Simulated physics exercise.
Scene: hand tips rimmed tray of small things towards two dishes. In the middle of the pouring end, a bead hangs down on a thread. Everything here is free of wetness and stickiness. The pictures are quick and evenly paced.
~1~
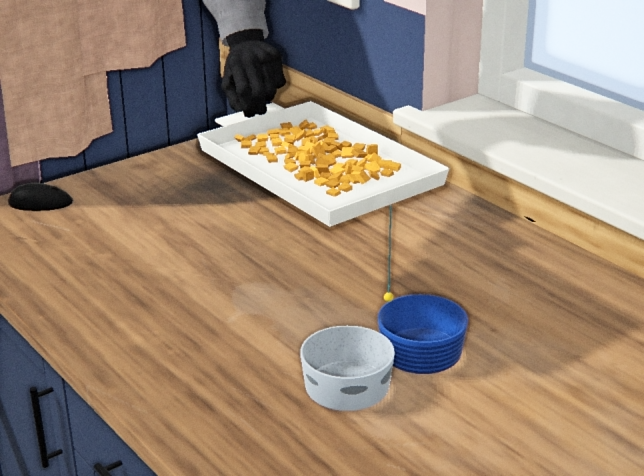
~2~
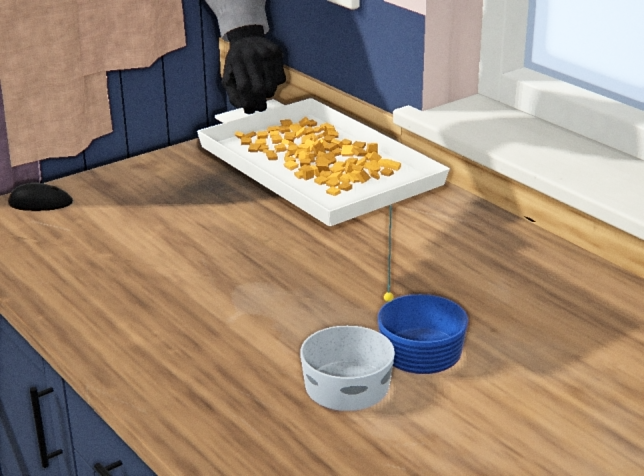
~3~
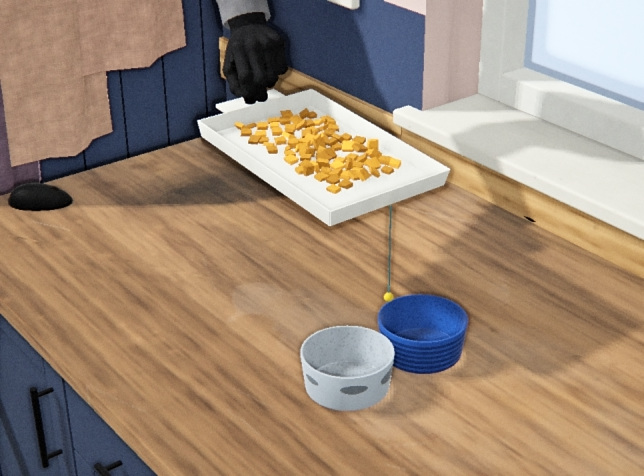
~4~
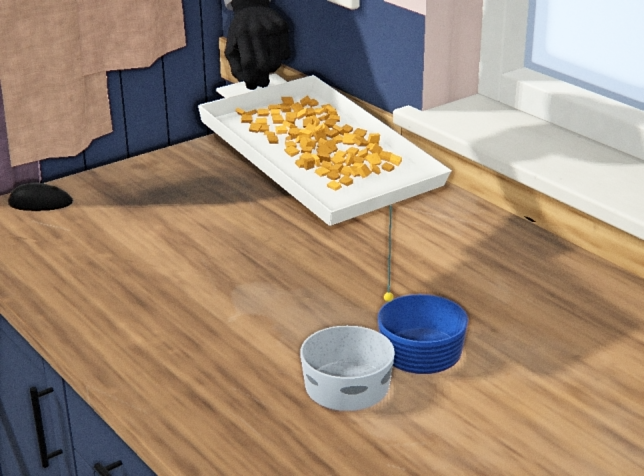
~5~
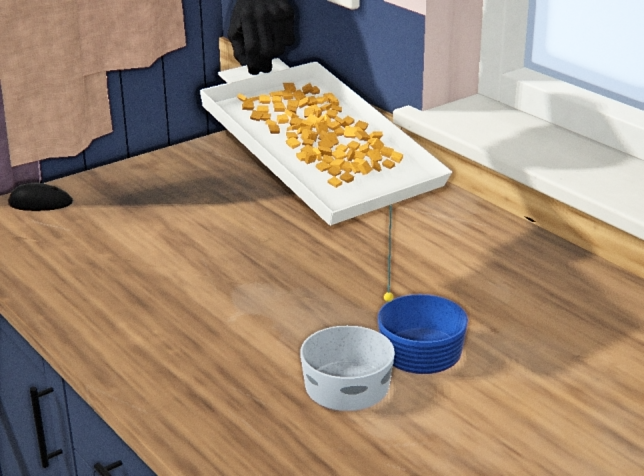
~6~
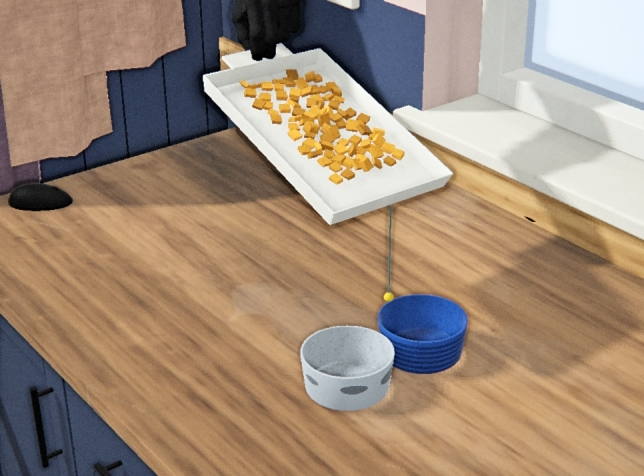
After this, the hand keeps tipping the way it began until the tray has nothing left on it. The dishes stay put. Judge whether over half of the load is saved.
Turns out most of it gets caught in the end.
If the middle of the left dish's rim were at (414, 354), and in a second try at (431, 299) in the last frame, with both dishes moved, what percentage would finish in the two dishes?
Around 50 and then 40 per cent.
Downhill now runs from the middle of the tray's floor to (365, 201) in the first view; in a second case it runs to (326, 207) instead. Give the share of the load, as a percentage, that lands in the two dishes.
70 % and 70 %.
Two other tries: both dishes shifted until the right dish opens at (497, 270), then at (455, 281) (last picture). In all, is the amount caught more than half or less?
Shy of half, then shy of half.
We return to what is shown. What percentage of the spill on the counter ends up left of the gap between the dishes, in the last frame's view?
About 10 per cent.
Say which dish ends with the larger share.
Result: More in the right side.
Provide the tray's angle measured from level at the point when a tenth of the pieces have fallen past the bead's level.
Near 75 degrees.
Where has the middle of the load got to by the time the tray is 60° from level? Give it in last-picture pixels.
I'd put the middle of the pieces at roughly (398, 173).
Soon, tray tipped steeply; all on the tray.
A while on, tray tipped right over; about two thirds on the tray; a small part in the right dish; about a quarter outside both; a stray few in the air.
Towards the end, tray tipped past a quarter turn; a small part in the left dish; about half in the right dish; about a third outside both.
Finally, tray tipped past a quarter turn; a small part in the left dish; about half in the right dish; about a third outside both.
